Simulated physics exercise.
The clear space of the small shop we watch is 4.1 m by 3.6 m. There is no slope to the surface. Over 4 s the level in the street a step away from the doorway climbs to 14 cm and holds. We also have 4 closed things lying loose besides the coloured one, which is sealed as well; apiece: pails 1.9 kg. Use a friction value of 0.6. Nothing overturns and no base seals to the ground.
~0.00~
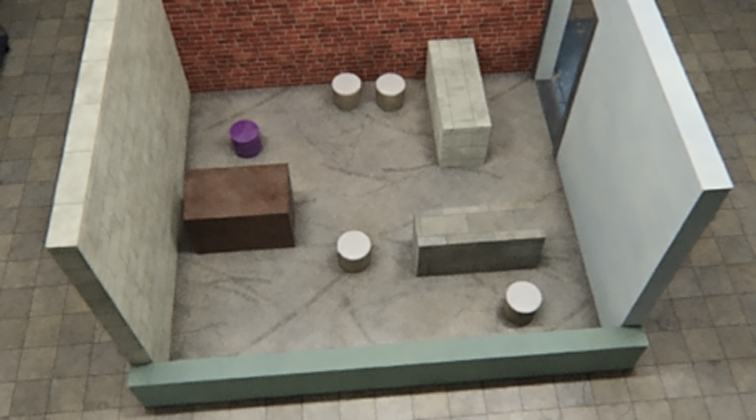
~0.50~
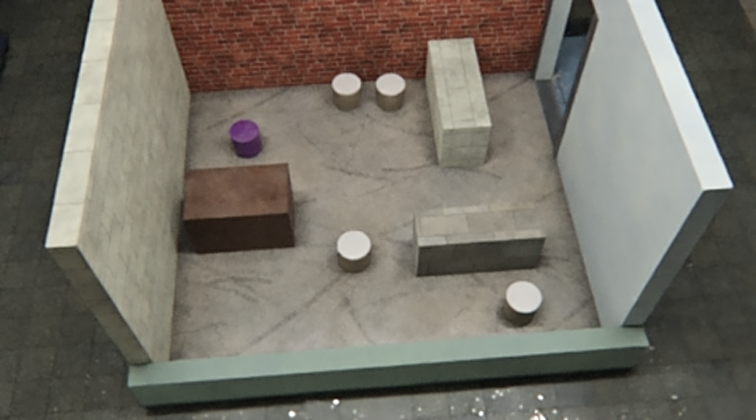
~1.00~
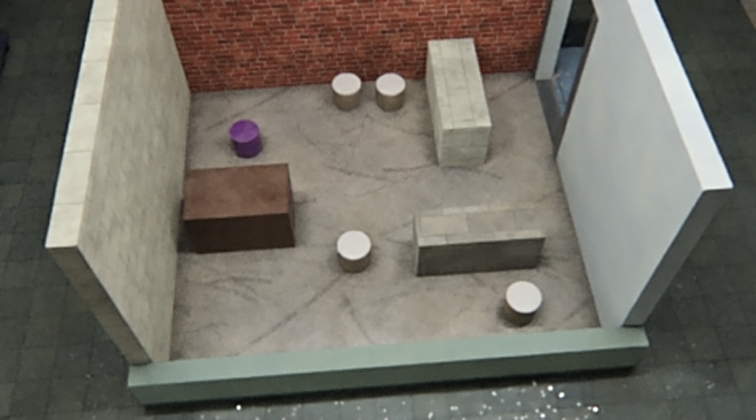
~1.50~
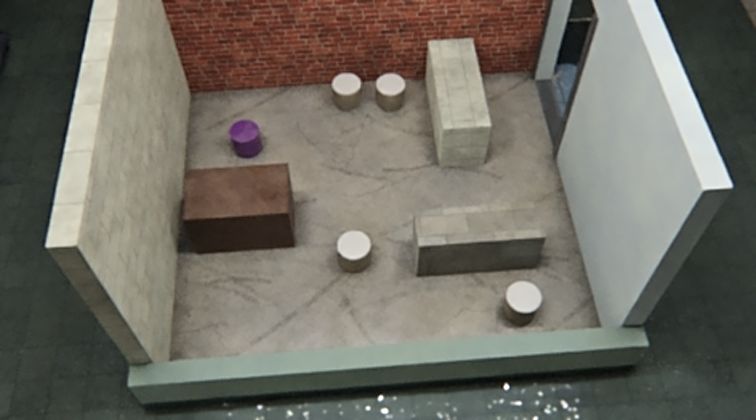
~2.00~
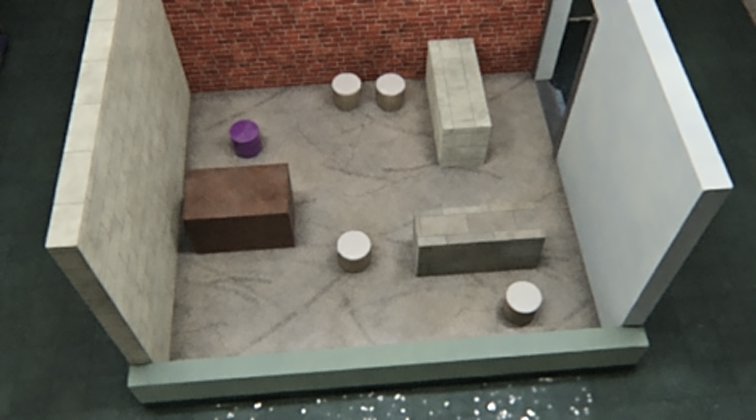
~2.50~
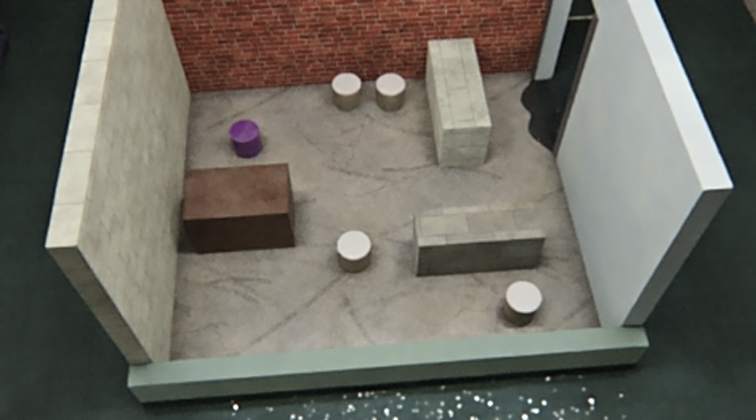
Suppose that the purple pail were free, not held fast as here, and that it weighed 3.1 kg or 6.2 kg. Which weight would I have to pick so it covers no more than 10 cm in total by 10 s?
Pick the smaller one.
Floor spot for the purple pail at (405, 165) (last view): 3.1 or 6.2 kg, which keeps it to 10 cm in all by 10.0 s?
The smaller is enough.
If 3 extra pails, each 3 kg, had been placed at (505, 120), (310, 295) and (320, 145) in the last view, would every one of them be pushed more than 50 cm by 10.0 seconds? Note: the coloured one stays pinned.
Order as asked: Goes beyond / stays within / stays within.
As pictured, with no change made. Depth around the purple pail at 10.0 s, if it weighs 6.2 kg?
Close to 2 cm deep.
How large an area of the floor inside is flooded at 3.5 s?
Close to 1.0 m2, I'd say.
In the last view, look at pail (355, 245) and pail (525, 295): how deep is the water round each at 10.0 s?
Depths: Near 2 cm, then near 3 cm.
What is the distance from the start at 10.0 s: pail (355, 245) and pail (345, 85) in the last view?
Shifts: 5 cm / 0 cm.
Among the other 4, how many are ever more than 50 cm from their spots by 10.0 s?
I get 1.
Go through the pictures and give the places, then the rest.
The first frame shows the purple pail at (244, 131) rests on the ground; water covers 0.0 m2; 0 of 5 have shifted.
The second frame shows the purple pail at (244, 131) rests on the ground; water covers 0.0 m2; 0 of 5 have shifted.
The third frame shows the purple pail at (244, 131) rests on the ground; water covers 0.0 m2; 0 of 5 have shifted.
The fourth frame shows the purple pail at (244, 131), on the bottom; 0.0 m2 under water; 0 of 5 have shifted.
The fifth frame shows the purple pail at (244, 131), on the bottom; 0.0 m2 under water; 0 of 5 have shifted.
The sixth frame shows the purple pail at (244, 131), on the bottom; water covers 0.1 m2; 0 of 5 have shifted.
After 3.5 s the purple pail would be 0 cm from its start with 3.1 kg and 0 cm from its start with 6.2 kg; 0 cm of water round it then.
After 4.5 s the purple pail would be 0 cm from its start with 3.1 kg and 0 cm from its start with 6.2 kg; 0 cm of water round it then.
After 7.0 s the purple pail would be 0 cm from its start with 3.1 kg and 0 cm from its start with 6.2 kg; 0 cm of water round it then.
After 10.0 s the purple pail would be 0 cm from its start with 3.1 kg and 0 cm from its start with 6.2 kg; 2 cm of water round it then.
